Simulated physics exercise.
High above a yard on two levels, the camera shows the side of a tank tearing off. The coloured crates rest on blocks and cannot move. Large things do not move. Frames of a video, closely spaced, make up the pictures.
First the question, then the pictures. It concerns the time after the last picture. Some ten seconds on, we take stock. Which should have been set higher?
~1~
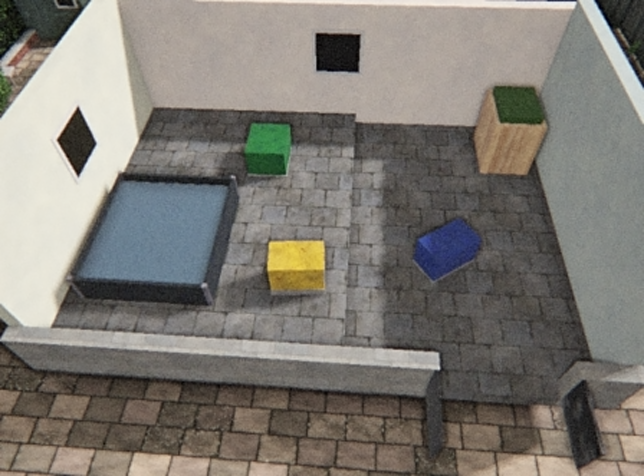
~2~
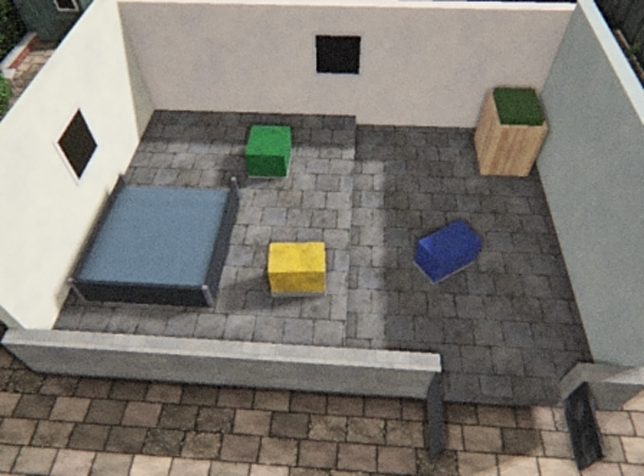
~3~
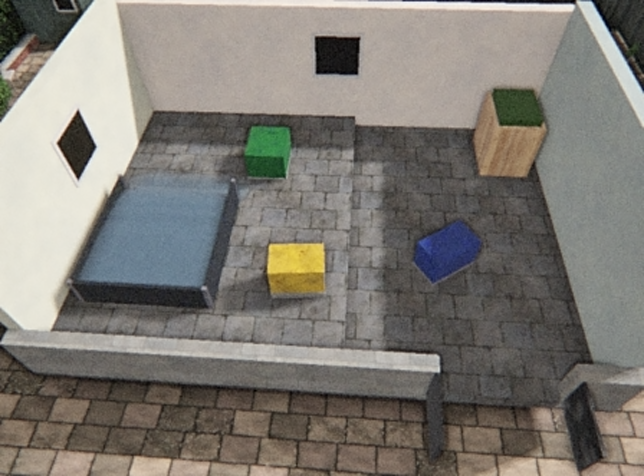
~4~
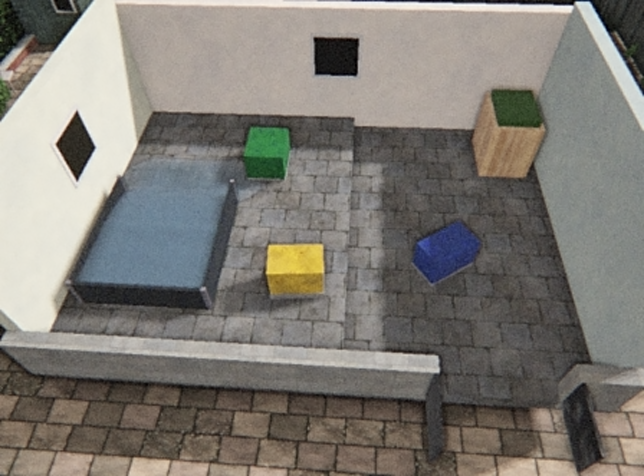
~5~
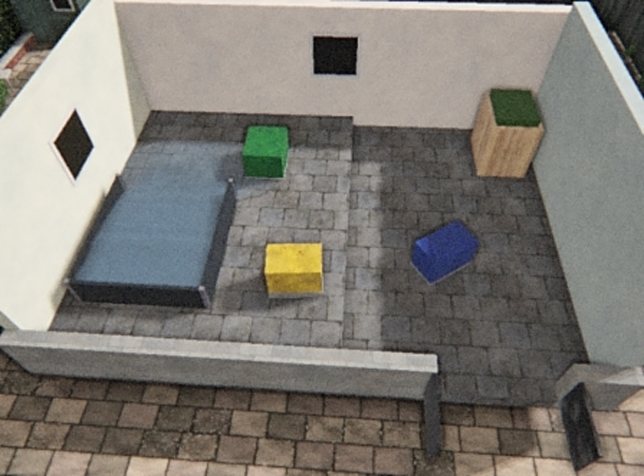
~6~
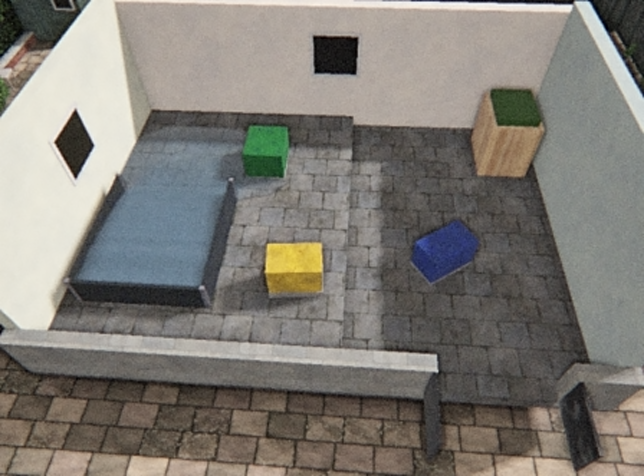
The green crate will be within the water's reach; the yellow crate will be out of the water's reach; the blue crate will be within the water's reach.
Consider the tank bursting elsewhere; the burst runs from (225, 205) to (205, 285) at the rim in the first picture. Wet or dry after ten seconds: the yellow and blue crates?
As I see it, yellow is doused and blue is doused.
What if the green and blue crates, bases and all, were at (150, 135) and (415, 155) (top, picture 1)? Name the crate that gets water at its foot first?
It's the one in green.
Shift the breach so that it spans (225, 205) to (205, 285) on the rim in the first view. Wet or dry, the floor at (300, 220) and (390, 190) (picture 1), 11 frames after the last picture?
Note, points in order: Soaked; soaked.
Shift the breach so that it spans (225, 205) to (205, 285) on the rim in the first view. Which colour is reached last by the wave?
My pick is the green-painted one.
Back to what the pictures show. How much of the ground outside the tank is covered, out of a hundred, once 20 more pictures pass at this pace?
I'd put it at roughly 30 per cent.
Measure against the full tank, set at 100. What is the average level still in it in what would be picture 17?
Somewhere around 42 %, give or take.
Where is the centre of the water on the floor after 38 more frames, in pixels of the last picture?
I'd put it at around (253, 182).
A moment on, water covers 20 % of the floor; the green crate water round its plinth, the yellow crate not reached, the blue crate not reached.
Next, water covers 20 % of the floor; the green crate water round its plinth, the yellow crate not reached, the blue crate not reached.
Then, water covers 30 % of the floor; the green crate water round its plinth, the yellow crate not reached, the blue crate not reached.
Later, water covers 65 % of the floor; the green crate water round its plinth, the yellow crate water round its plinth, the blue crate water round its plinth.
In the end, water covers 95 % of the floor; the green crate was topped, the yellow crate stayed above the water, the blue crate was topped.
